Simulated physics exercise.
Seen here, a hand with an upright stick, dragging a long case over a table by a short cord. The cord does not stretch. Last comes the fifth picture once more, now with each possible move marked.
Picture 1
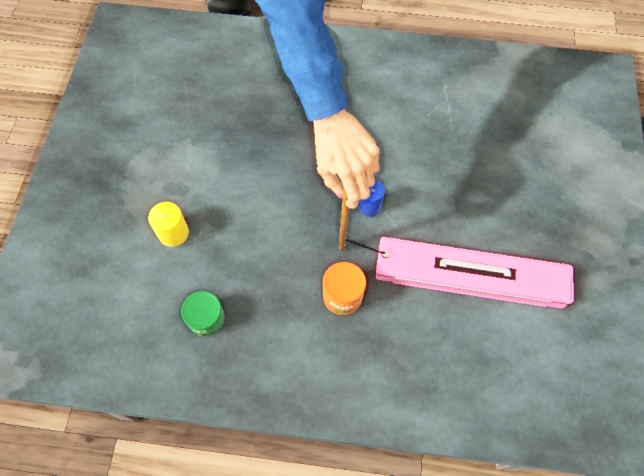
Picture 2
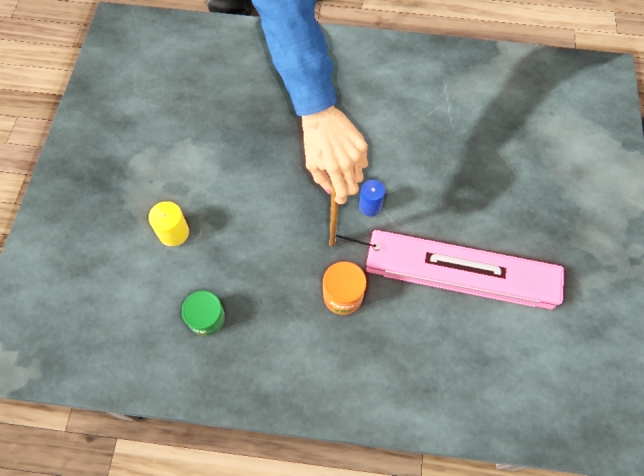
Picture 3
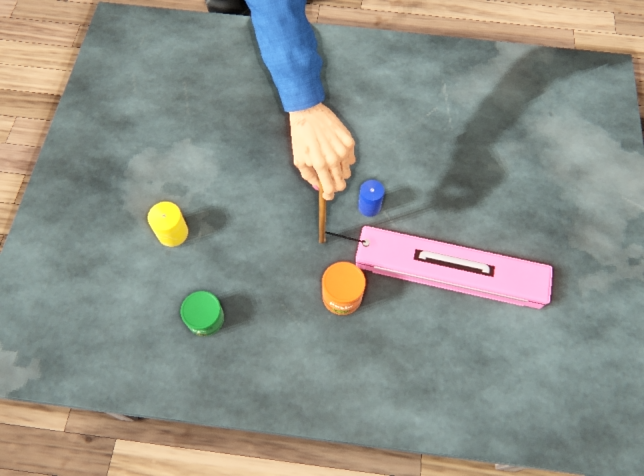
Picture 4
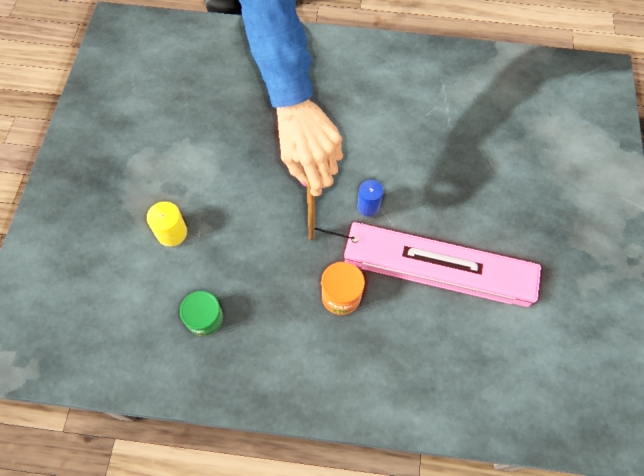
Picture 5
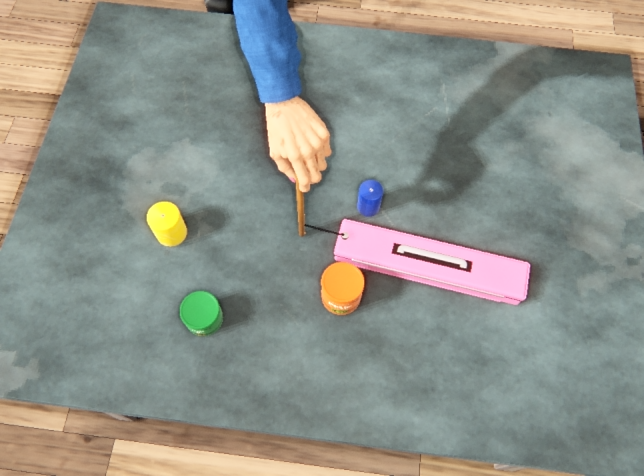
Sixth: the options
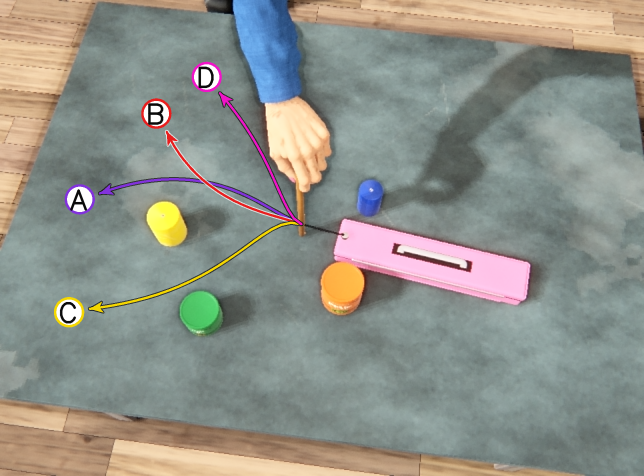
A dark, mottled grey-green tabletop on a wooden plank floor is seen from above at a slant. A yellow tin and a green tub sit at left, an orange jar near the middle, a small blue candle above it, and a long pink case at right. A blue-sleeved hand holding an upright stick moves steadily left, dragging the case after it by a short dark cord.
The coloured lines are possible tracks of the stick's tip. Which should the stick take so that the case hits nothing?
Path B touches nothing.
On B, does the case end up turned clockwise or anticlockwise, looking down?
It turns clockwise.
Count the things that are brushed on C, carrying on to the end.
In all, two.
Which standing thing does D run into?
It meets the blue candle.
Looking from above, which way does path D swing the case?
It turns clockwise.
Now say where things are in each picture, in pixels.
The first picture shows orange jar (344, 290); yellow tin (169, 225); pink case (475, 269).
The second picture shows pink case (465, 266); orange jar (344, 289).
The third picture shows pink case (454, 263); green tub (203, 314).
The fourth picture shows pink case (443, 260); orange jar (342, 289).
The fifth picture shows pink case (432, 258); green tub (202, 314); blue candle (370, 199); orange jar (342, 289).
On the marked copy, A from (302, 224) via (201, 182) to (100, 194); B from (302, 224) via (217, 191) to (167, 132); C from (302, 224) via (200, 277) to (90, 309); D from (302, 224) via (262, 154) to (220, 93).
Taking B. A third of the way, foot of the stick (239, 204), middle of the case (364, 240).
Two thirds of the way, foot of the stick (192, 170), middle of the case (306, 218).
When it is over, foot of the stick (166, 131), middle of the case (264, 193); nothing has been touched.
As for the rest, A meets the yellow tin; C meets the green tub and orange jar; D meets the blue candle.
